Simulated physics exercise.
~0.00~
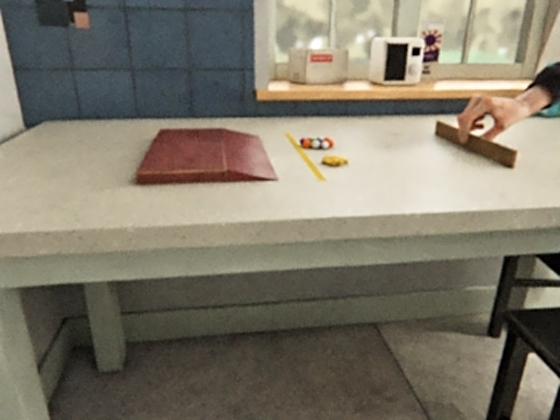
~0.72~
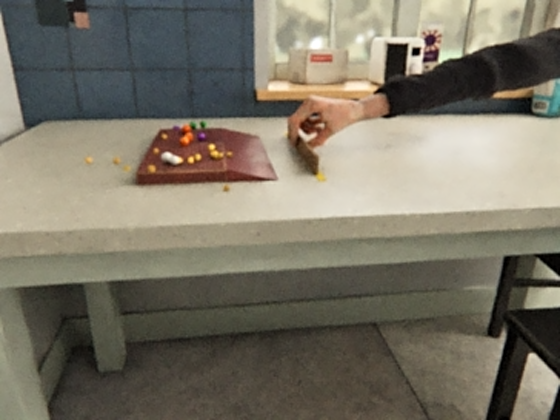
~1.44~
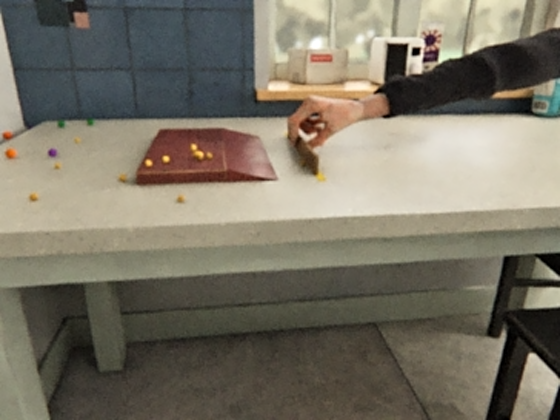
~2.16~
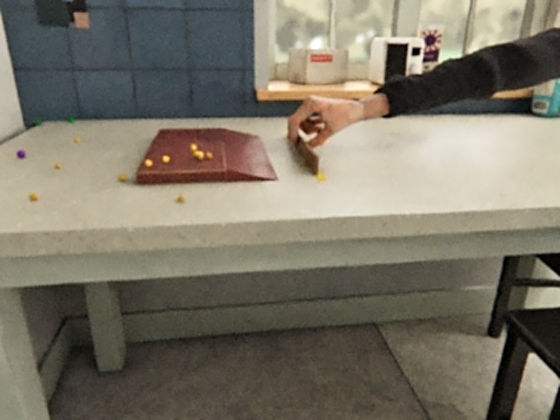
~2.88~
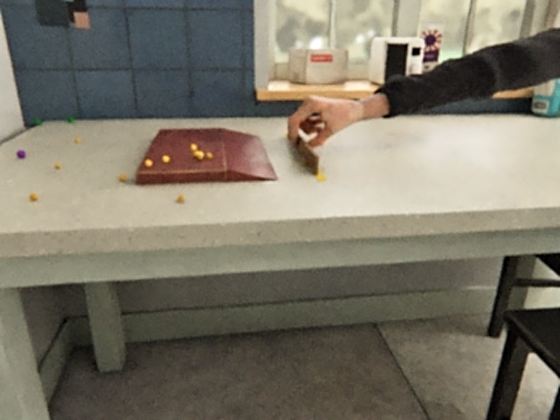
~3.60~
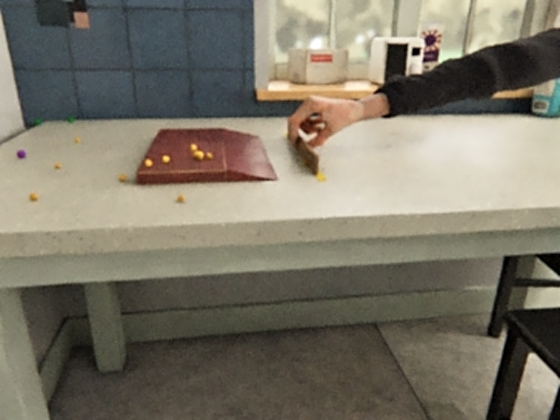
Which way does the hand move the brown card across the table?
The hand moves the card to the left, from the right side of the table to the strip of yellow tape.
